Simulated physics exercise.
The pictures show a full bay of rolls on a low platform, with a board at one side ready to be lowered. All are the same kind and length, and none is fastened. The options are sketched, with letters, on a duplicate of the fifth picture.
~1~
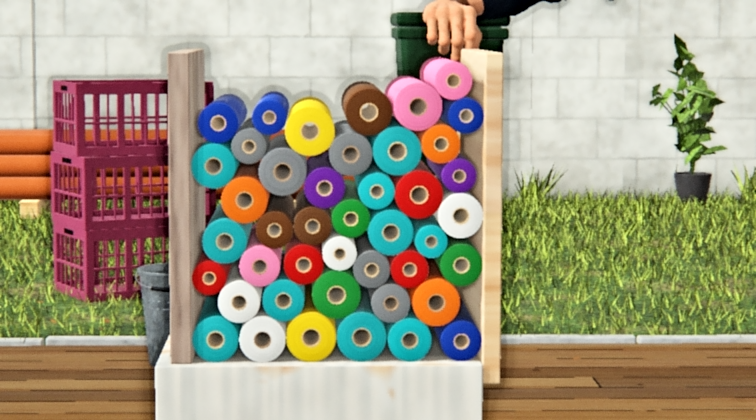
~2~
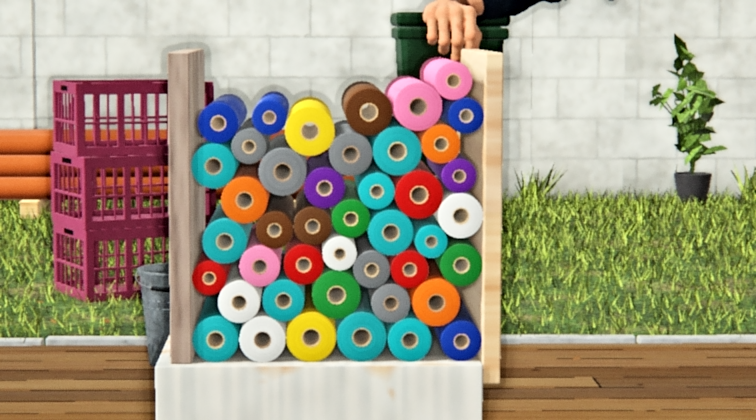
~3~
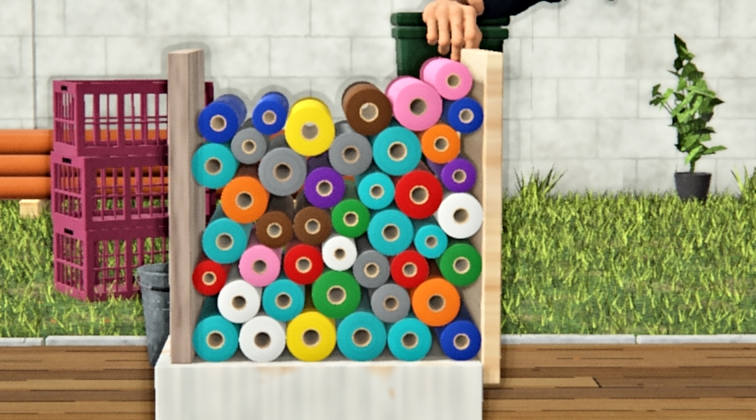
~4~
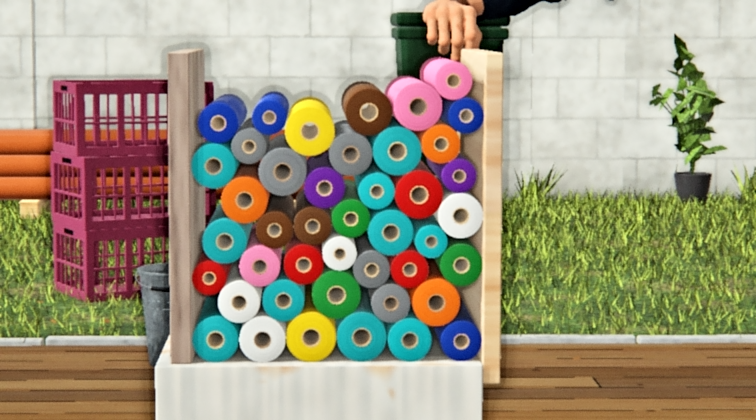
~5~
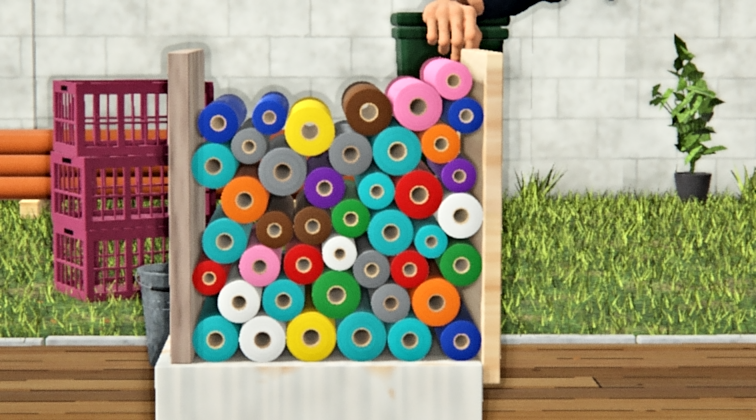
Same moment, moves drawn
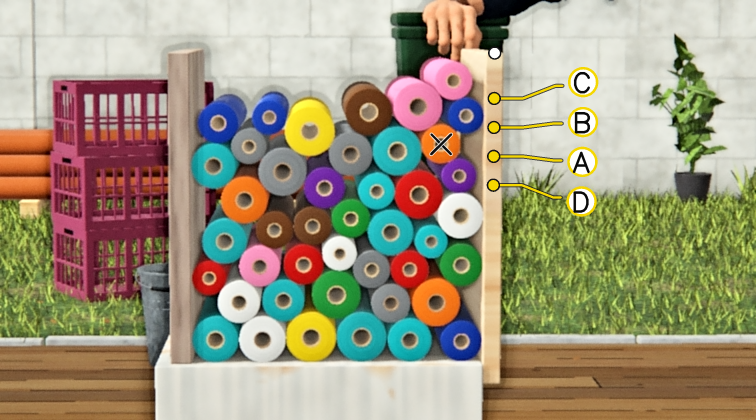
A hand rests on the right board beside stacked colourful rolls, and nothing visibly moves.
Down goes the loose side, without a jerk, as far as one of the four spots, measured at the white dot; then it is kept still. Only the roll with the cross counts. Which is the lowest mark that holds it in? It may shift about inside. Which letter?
It can be let down to D.
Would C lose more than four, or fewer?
At C, fewer than four.
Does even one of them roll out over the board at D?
At D: Yes.
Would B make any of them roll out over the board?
No, at B.
On the marked copy, A at (494, 157); B at (494, 127); C at (494, 99); D at (493, 185); the cross at (441, 144); the white dot at (495, 53).
Following D. Soon after the start, top of the board (485, 113).
Later, top of the board (484, 182).
In the end, top of the board (484, 185), two out over the board, the crossed one still inside.
As for the rest, A keeps the crossed one inside; B keeps the crossed one inside; C keeps the crossed one inside.
